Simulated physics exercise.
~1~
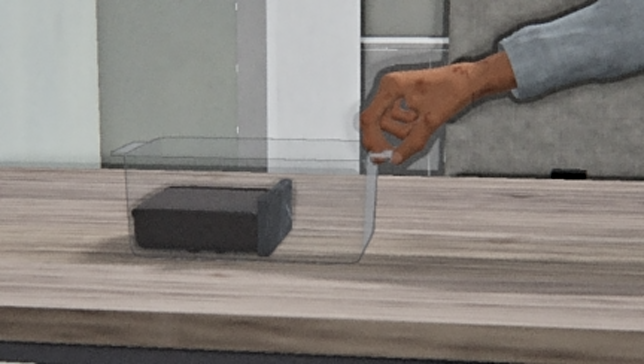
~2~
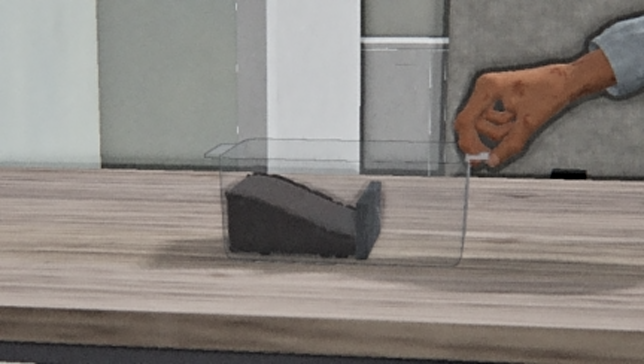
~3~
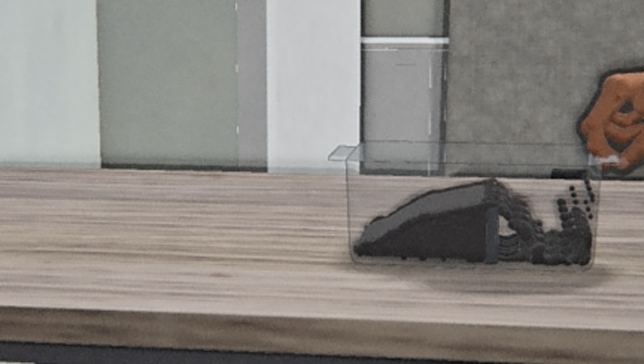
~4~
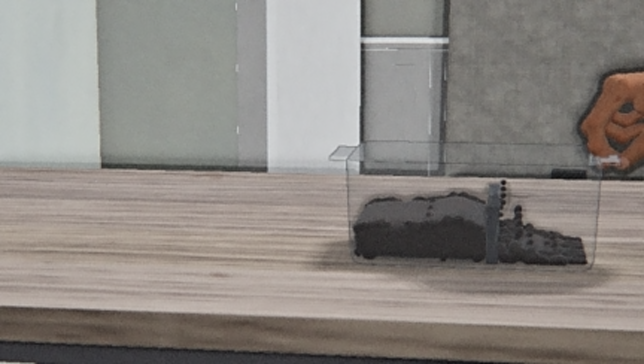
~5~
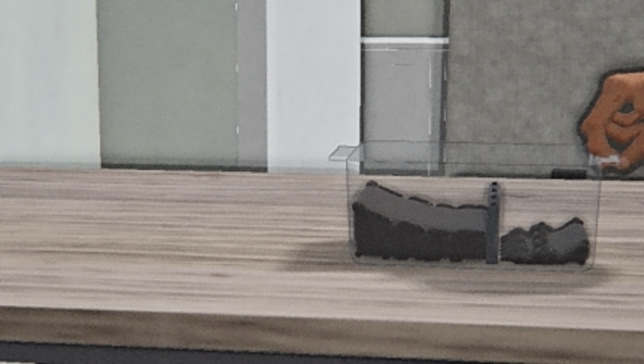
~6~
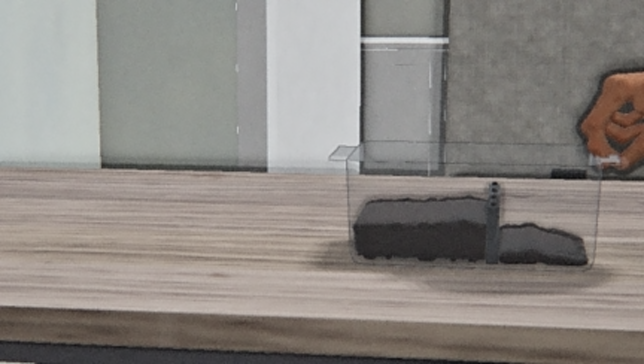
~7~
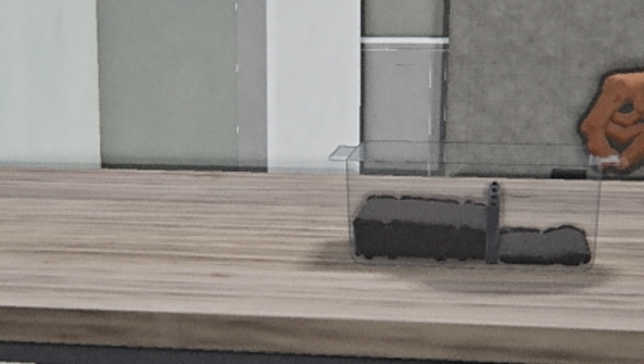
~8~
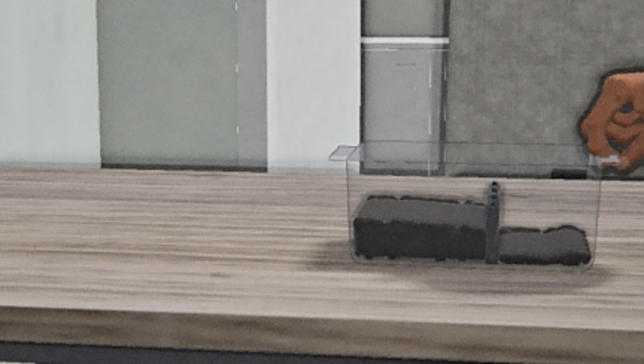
The video shows a hand pulling a clear divided box of dark liquid to the right across a wooden table; the liquid tilts, surges and splashes over the divider, then settles with most on the left and a smaller amount on the right.
